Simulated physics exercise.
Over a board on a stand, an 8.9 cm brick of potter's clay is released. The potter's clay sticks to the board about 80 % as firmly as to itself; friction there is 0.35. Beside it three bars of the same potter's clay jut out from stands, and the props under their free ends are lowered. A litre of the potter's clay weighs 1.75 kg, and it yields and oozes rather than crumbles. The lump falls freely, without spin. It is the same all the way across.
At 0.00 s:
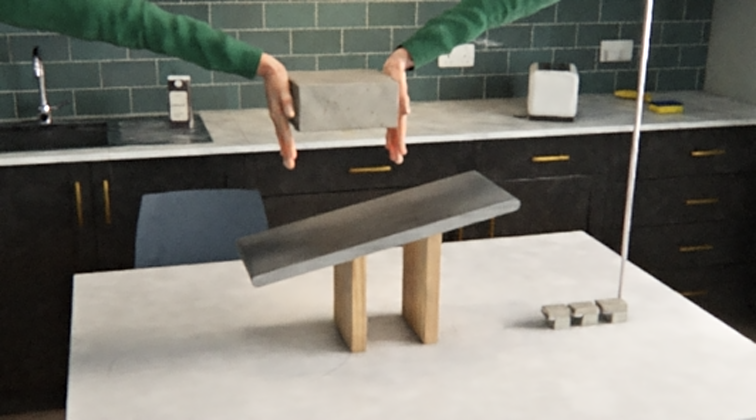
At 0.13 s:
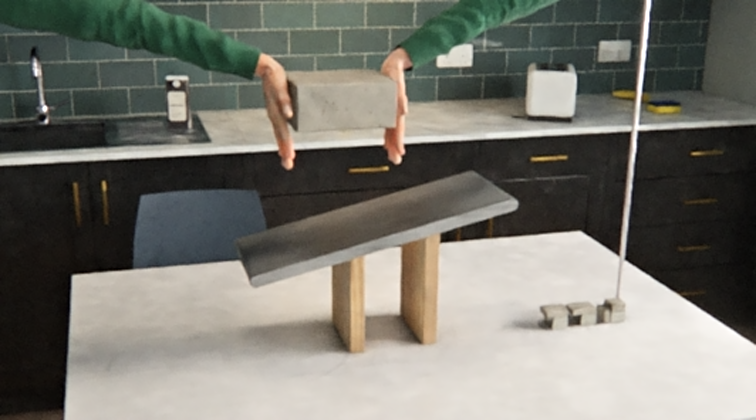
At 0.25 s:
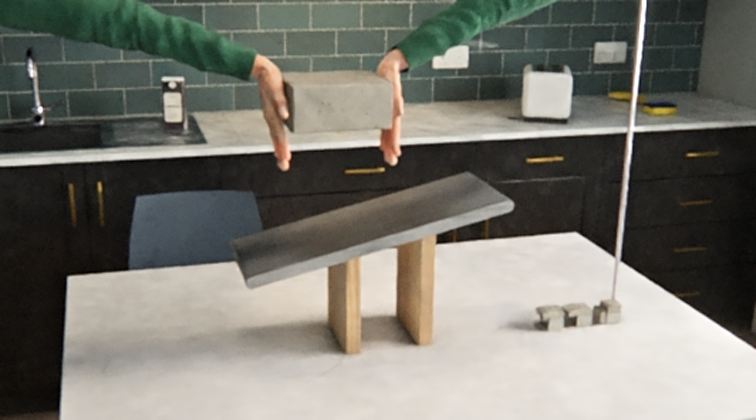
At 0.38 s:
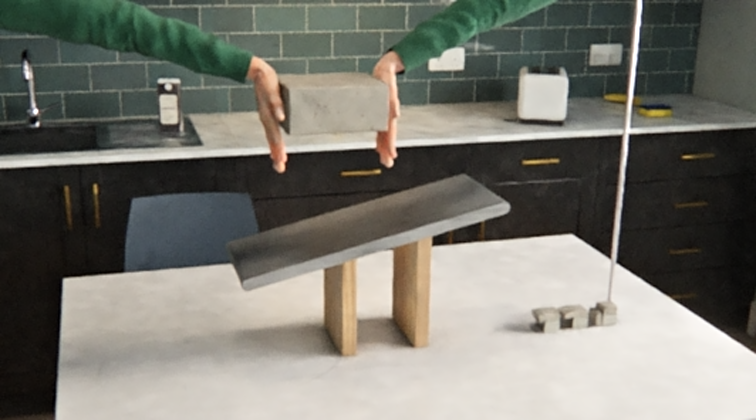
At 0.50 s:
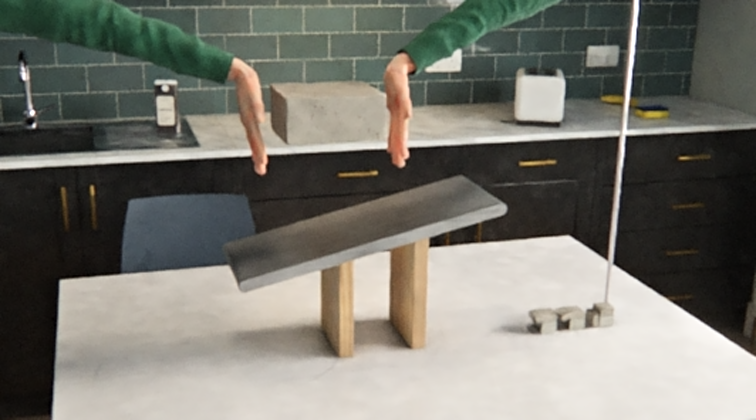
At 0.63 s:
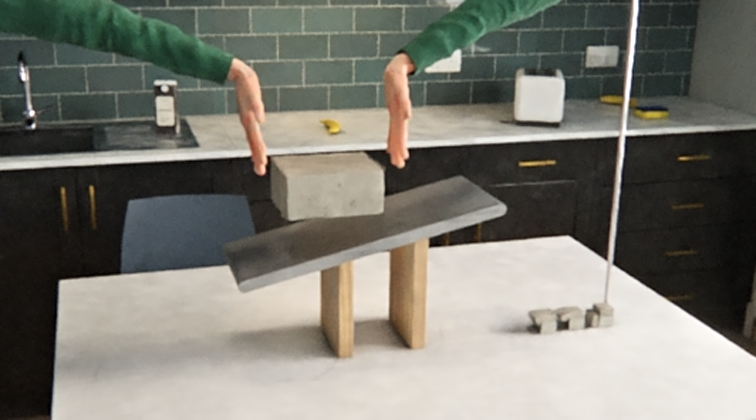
A grey block stays between two green-sleeved hands above a slanted board on wooden supports, while small pieces beside a thin upright rod shift slightly and the view drifts. The hands then spread apart, and the block drops from between them to just above the board's surface.
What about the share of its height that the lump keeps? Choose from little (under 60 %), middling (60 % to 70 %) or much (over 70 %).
Expect much, that is over 70 %.
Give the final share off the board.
Roughly 25 % off the board.
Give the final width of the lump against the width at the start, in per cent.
Some 130 %.
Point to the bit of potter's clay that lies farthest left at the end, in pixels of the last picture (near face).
At about (267, 267).
After 0.74 s, it stands 82 % of its first height and none has gone off the board.
After 0.88 s, it stands 81 % of its first height and none has gone off the board.
After 1.01 s, it stands 81 % of its first height and none has gone off the board.
After 1.14 s, it stands 81 % of its first height and 24 % has gone off the board.
After 1.40 s, at the end, it stands 81 % of its first height and 24 % has gone off the board.
